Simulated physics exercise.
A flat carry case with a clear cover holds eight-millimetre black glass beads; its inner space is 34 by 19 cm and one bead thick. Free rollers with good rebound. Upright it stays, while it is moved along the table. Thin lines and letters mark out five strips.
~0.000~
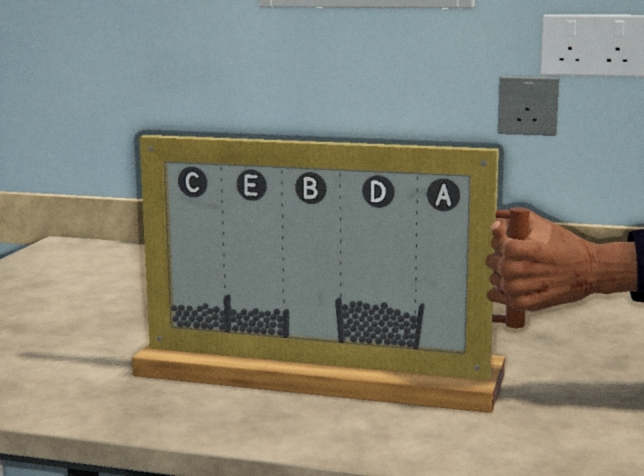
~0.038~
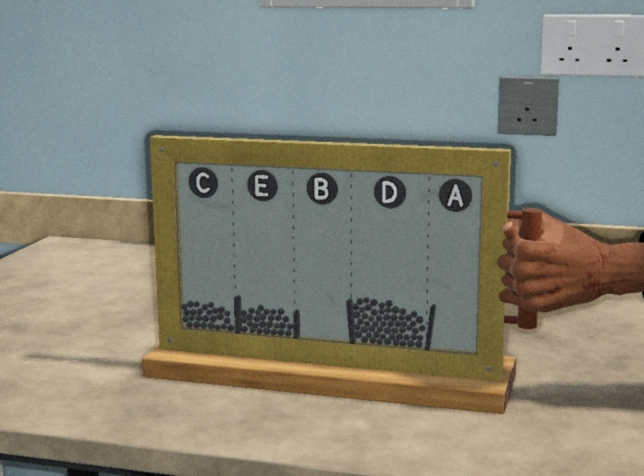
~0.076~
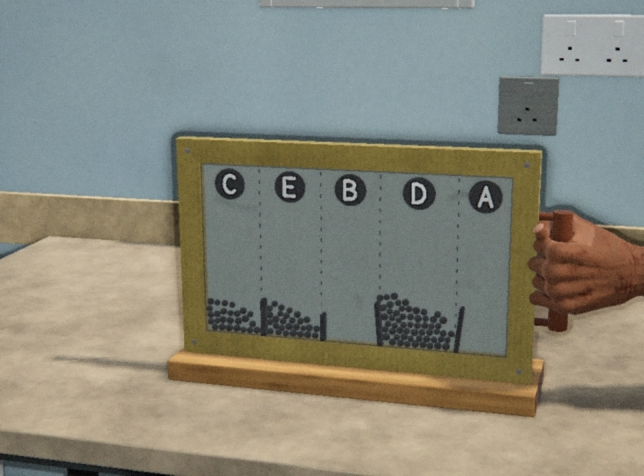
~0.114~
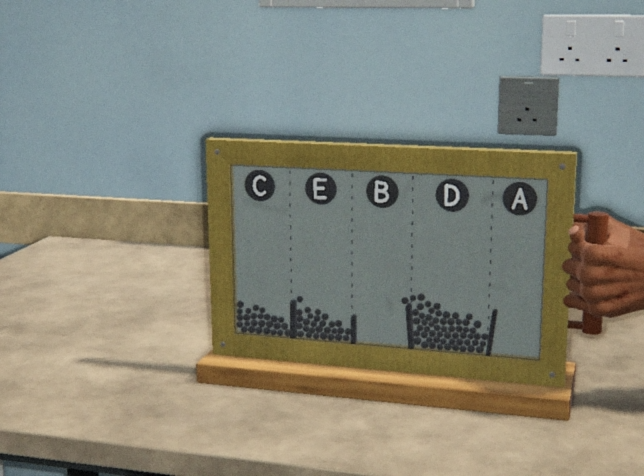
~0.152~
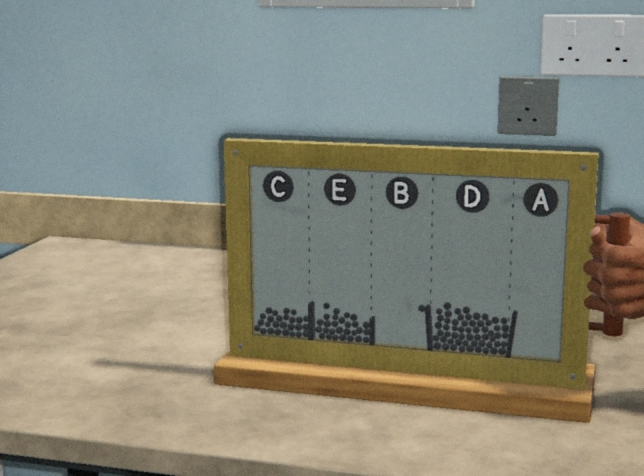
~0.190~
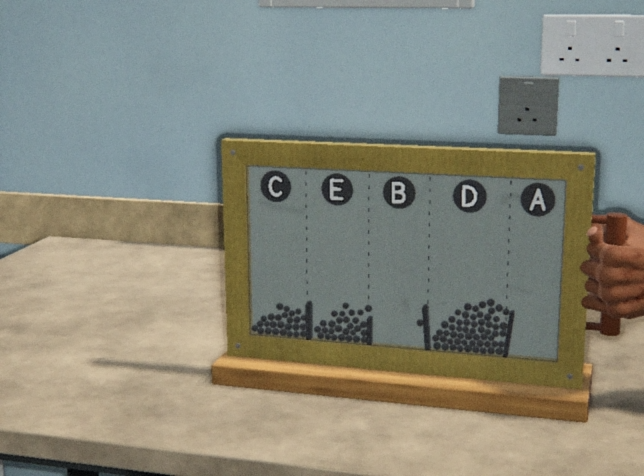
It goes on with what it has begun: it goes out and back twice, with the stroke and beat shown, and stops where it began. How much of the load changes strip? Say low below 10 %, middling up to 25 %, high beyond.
By the end, the answer is an in-between share.
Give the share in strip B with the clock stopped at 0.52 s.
That part holds about 5 percent of it.
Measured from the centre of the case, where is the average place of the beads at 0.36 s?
Left: About 1 cm; below: About 8 cm.
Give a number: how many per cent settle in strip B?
Estimated share there: Roughly 5 per cent.
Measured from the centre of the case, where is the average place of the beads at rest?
The middle sits around 1 cm left of it and 8 cm below it.
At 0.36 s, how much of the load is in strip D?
45 %.
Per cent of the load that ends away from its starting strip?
Around 15 percent.
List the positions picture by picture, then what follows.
In the first picture, at its start; about 110 beads; beads' middle (305, 322); highest (360, 304); A (444, 195), B (311, 188), C (193, 182), D (378, 192), E (252, 185).
In the second picture, 1 cm to the right; beads' middle (313, 322); highest (366, 300).
In the third picture, 4 cm to the right; beads' middle (338, 323); highest (394, 296); wall ends (462, 310), (377, 303), (323, 315), (264, 300).
In the fourth picture, 8 cm to the right; beads' middle (369, 326); highest (421, 297).
In the fifth picture, 10 cm to the right; beads' middle (392, 329); highest (447, 306).
In the sixth picture, 10 cm to the right; beads' middle (395, 328); highest (491, 303); A (538, 200), B (399, 193), C (276, 186), D (470, 196), E (337, 189).
After 0.36 s, it is 1 cm to the right; A 5 %, B 5 %, C 25 %, D 45 %, E 25 %; 10 % have changed strip.
After 0.52 s, it is 10 cm to the right; A 5 %, B 5 %, C 25 %, D 45 %, E 25 %; 10 % have changed strip.
After 0.67 s, it is at its start; A 10 %, B 5 %, C 25 %, D 40 %, E 20 %; 15 % have changed strip.
All still by 1.6 s, it is at its start; A 5 %, B 5 %, C 25 %, D 40 %, E 20 %; 15 % have changed strip.
